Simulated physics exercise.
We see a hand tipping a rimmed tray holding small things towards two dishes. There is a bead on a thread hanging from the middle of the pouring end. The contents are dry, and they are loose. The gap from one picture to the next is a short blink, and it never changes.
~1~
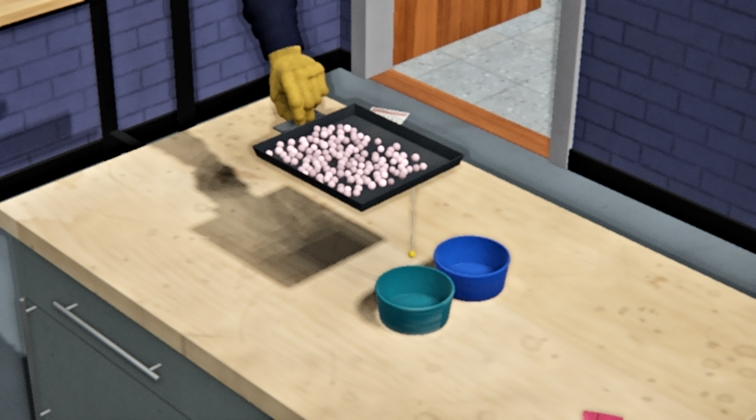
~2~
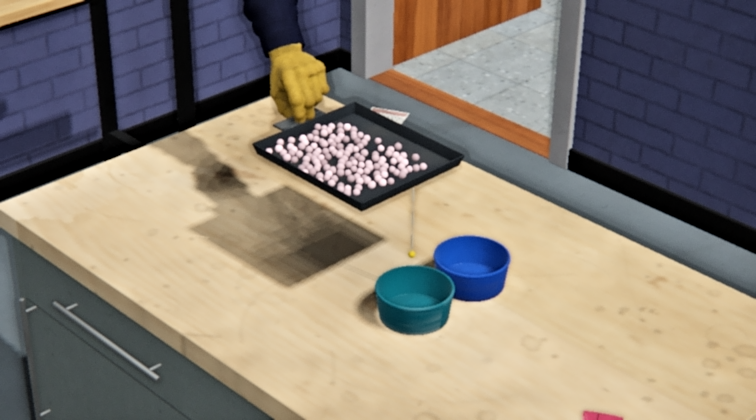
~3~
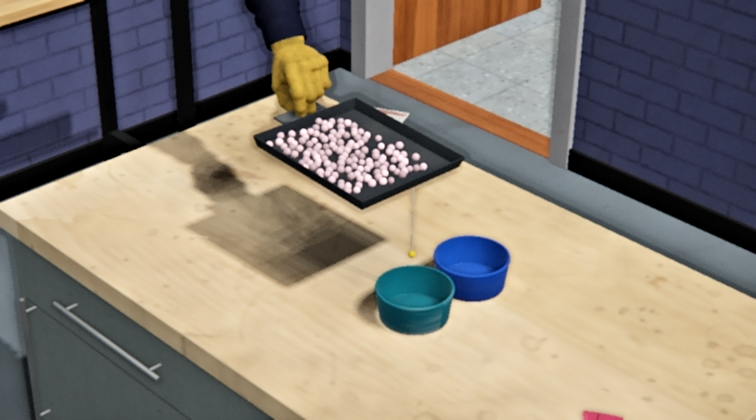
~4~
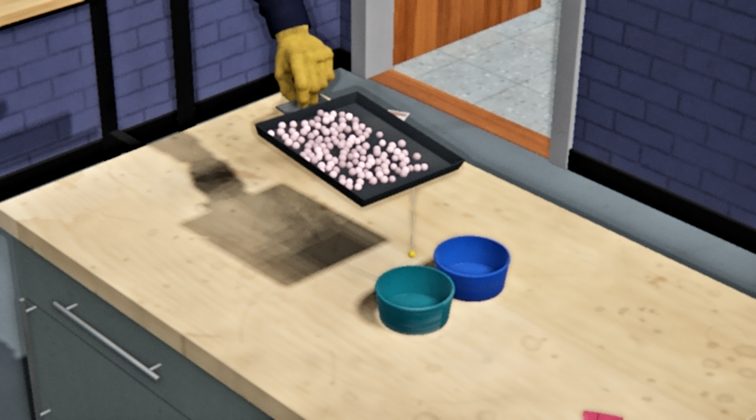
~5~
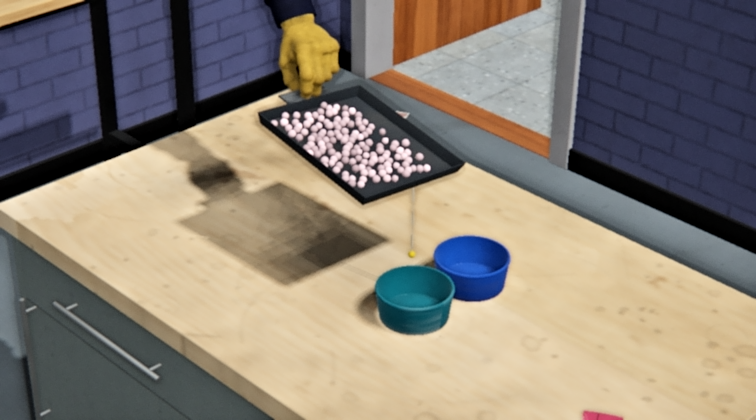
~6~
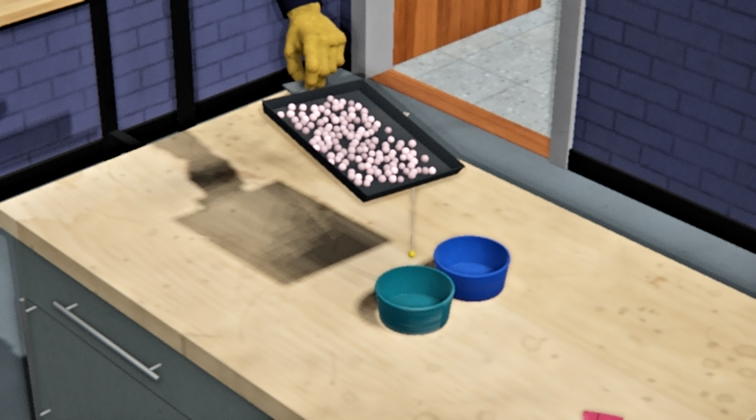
A gloved yellow hand holds a dark rimmed tray of small pale pink balls level above a wooden counter, near a teal dish and a blue one. The hand then gradually lifts its end, tilting the tray slightly towards the right corner, and the balls shift a little to the right.
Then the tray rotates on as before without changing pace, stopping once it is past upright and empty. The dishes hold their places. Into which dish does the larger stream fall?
The fuller one at the end is the dish on the right, no doubt.
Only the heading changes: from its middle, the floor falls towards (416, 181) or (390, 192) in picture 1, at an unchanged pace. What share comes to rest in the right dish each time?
Lab note: Case 1 near 60 %, case 2 near 0 %.
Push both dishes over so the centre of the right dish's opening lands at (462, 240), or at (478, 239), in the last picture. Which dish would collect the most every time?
First try: The rightmost dish. Second try: The rightmost dish.
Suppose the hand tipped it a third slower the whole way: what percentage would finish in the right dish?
Near 70 %.
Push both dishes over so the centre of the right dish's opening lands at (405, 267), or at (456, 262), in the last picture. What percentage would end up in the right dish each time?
0 %, then 40 %.
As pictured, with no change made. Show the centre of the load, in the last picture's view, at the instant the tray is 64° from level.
Centre estimate: (447, 180).
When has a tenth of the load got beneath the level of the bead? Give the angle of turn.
Close to 55 degrees, I reckon.
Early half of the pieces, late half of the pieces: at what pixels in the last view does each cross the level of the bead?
For the early half I get (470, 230), and for the late half (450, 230).
Just after the last frame, tray tipped steeply; roughly two thirds on the tray; roughly a quarter in the right dish; about a tenth outside both; about a tenth in the air.
A moment on, tray tipped past a quarter turn; just a few on the tray; roughly two thirds in the right dish; roughly a quarter outside both; just a few in the air.
Further on, tray tipped past a quarter turn; roughly two thirds in the right dish; roughly a quarter outside both.
When it is over, tray tipped past a quarter turn; not one in the left dish; roughly two thirds in the right dish; roughly a quarter outside both.
